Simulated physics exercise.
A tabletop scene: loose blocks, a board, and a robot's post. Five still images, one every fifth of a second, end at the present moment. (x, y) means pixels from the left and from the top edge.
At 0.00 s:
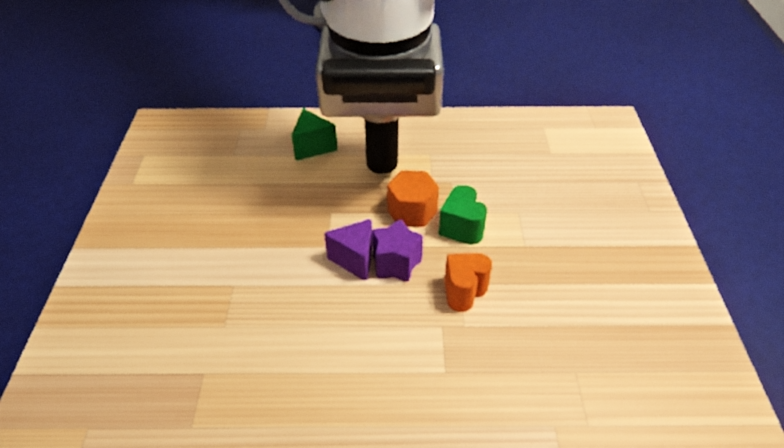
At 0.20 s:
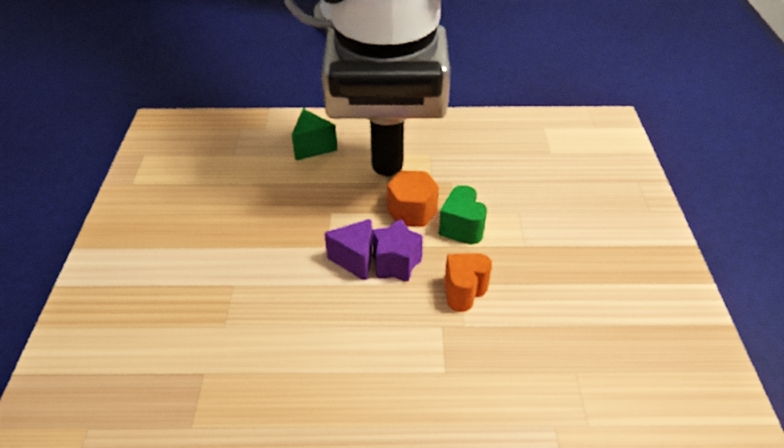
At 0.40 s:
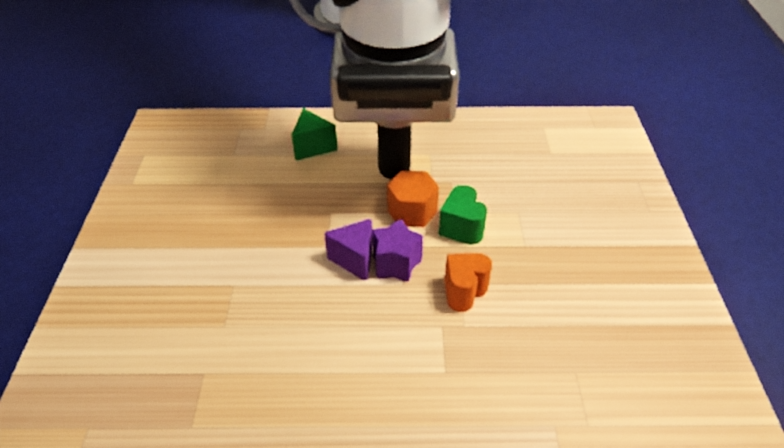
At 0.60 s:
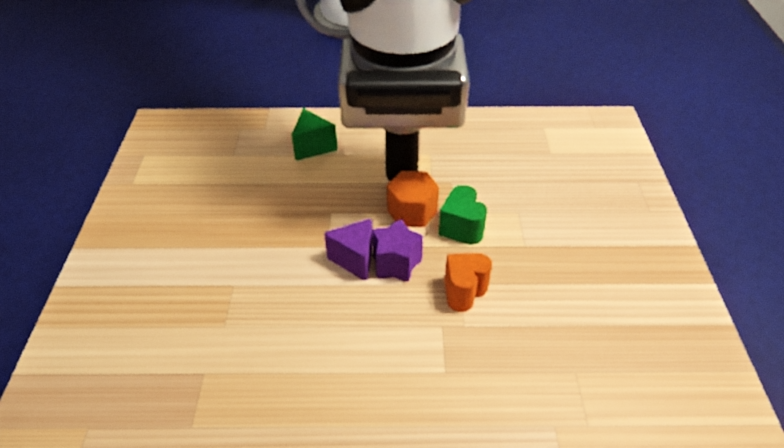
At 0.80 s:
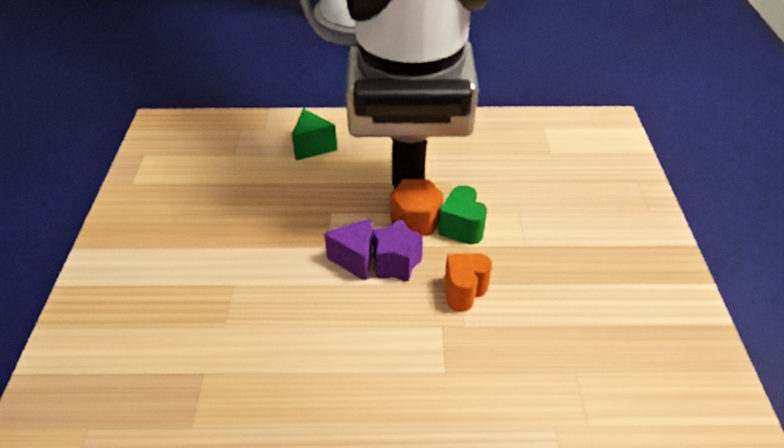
A robot arm's black post moves slowly toward an orange hexagonal block and nudges it slightly.
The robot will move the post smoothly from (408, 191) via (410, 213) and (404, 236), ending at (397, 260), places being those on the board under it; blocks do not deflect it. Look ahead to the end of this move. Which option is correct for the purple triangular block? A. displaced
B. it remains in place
It's B.
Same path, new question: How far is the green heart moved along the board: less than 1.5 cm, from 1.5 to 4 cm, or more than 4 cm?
Short, under 1.5 cm.
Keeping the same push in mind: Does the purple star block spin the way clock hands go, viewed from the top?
I'd say yes.
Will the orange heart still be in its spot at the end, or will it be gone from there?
It is moved off its spot.
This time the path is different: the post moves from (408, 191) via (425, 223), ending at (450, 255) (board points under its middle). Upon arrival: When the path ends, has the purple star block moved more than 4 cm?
The answer is no.
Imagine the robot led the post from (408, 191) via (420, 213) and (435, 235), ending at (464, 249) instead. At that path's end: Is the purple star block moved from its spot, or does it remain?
Its place changes.
The first path, step by step. Halfway along, post (406, 218); purple star block (393, 252); orange hexagonal block (427, 227), turned 30° anticlockwise; green heart (470, 207), turned 25° anticlockwise.
At the end, post (397, 252); purple triangular block still; purple star block (390, 265), turned 35° clockwise; orange hexagonal block (438, 248), turned 65° anticlockwise; green heart (470, 207), turned 25° anticlockwise; orange heart (480, 274).
